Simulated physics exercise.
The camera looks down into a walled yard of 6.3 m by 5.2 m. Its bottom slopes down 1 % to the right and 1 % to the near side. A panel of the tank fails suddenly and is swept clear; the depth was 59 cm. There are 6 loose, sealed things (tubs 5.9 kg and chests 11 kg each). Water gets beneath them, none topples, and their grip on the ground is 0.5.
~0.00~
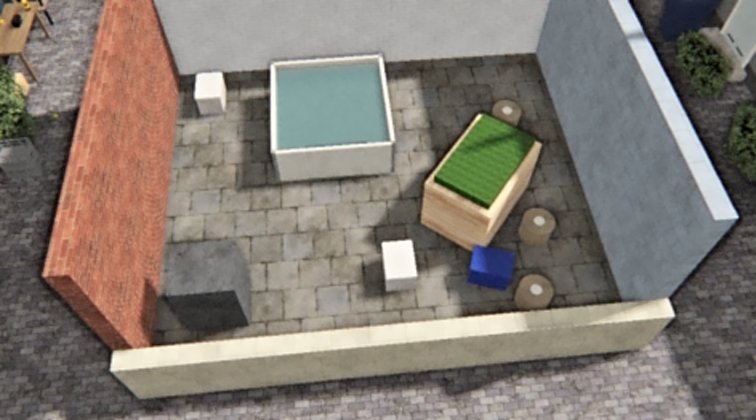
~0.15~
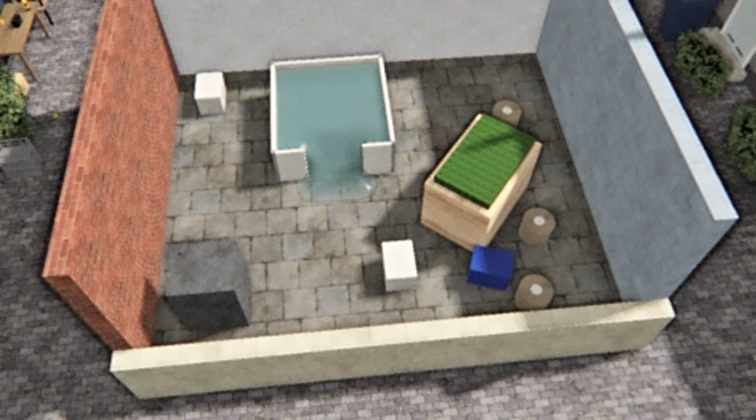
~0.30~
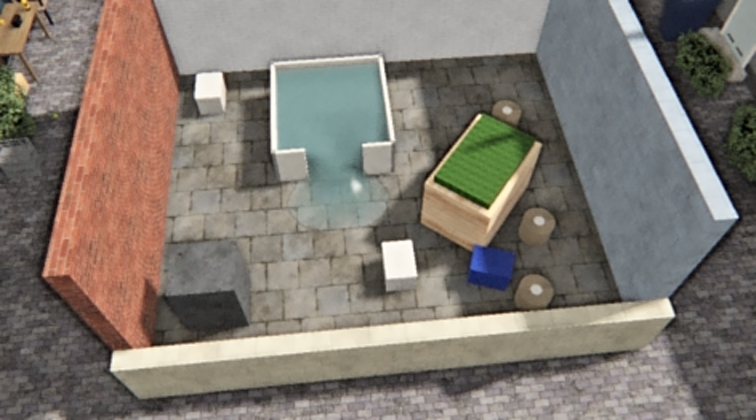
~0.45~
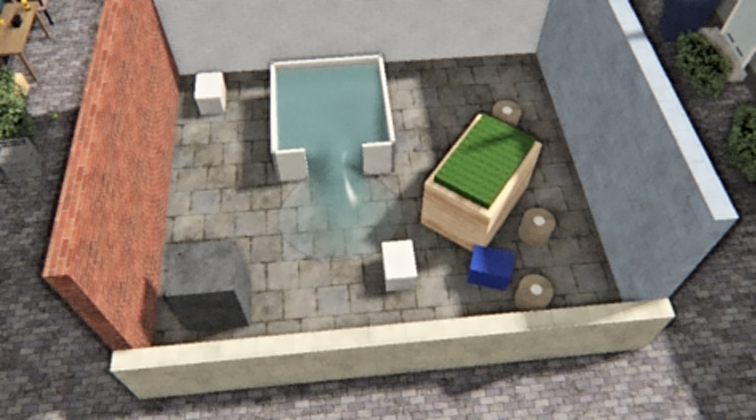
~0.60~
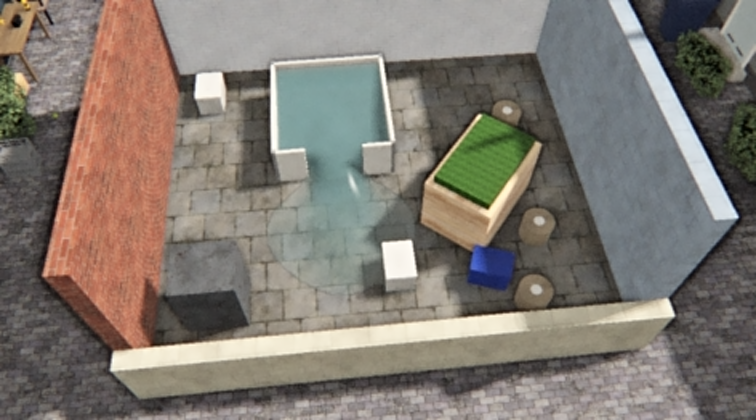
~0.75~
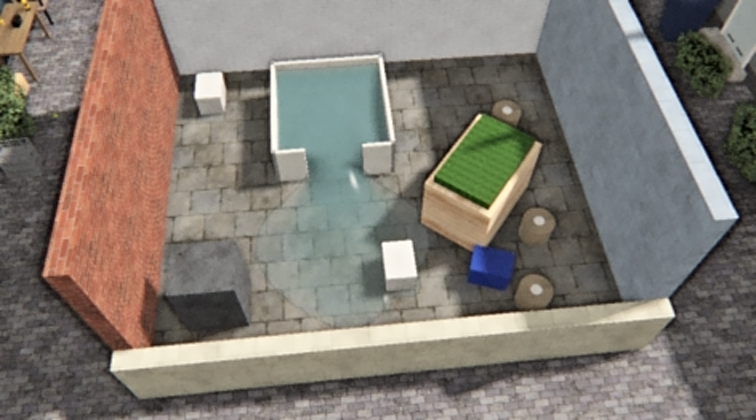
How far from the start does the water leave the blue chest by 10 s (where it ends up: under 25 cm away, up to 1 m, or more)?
The blue chest moves a short way.
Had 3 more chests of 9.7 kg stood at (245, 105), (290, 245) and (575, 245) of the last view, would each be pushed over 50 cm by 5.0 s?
In that order: Less, over, over.
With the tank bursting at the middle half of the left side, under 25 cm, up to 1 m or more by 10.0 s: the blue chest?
In that case the blue chest gets carried off.
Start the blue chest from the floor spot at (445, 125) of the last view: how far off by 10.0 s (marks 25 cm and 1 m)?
It holds its place.
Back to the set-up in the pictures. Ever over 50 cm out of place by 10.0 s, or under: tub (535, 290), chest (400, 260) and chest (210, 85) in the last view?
In that order: More, more, less.
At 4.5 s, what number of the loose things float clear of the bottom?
2 of them.
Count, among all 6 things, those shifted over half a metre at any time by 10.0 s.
I count 5.
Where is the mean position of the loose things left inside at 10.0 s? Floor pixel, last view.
Near (412, 112).
After 2.0 s the blue chest is near (494, 261), 0.0 m from its start, aground; 1 afloat.
After 4.5 s the blue chest is near (532, 218), 0.9 m from its start, afloat; 2 afloat.
After 7.0 s the blue chest is near (526, 207), 1.0 m from its start, afloat; 3 afloat.
After 10.0 s the blue chest is near (517, 224), 0.7 m from its start, afloat; 6 afloat.
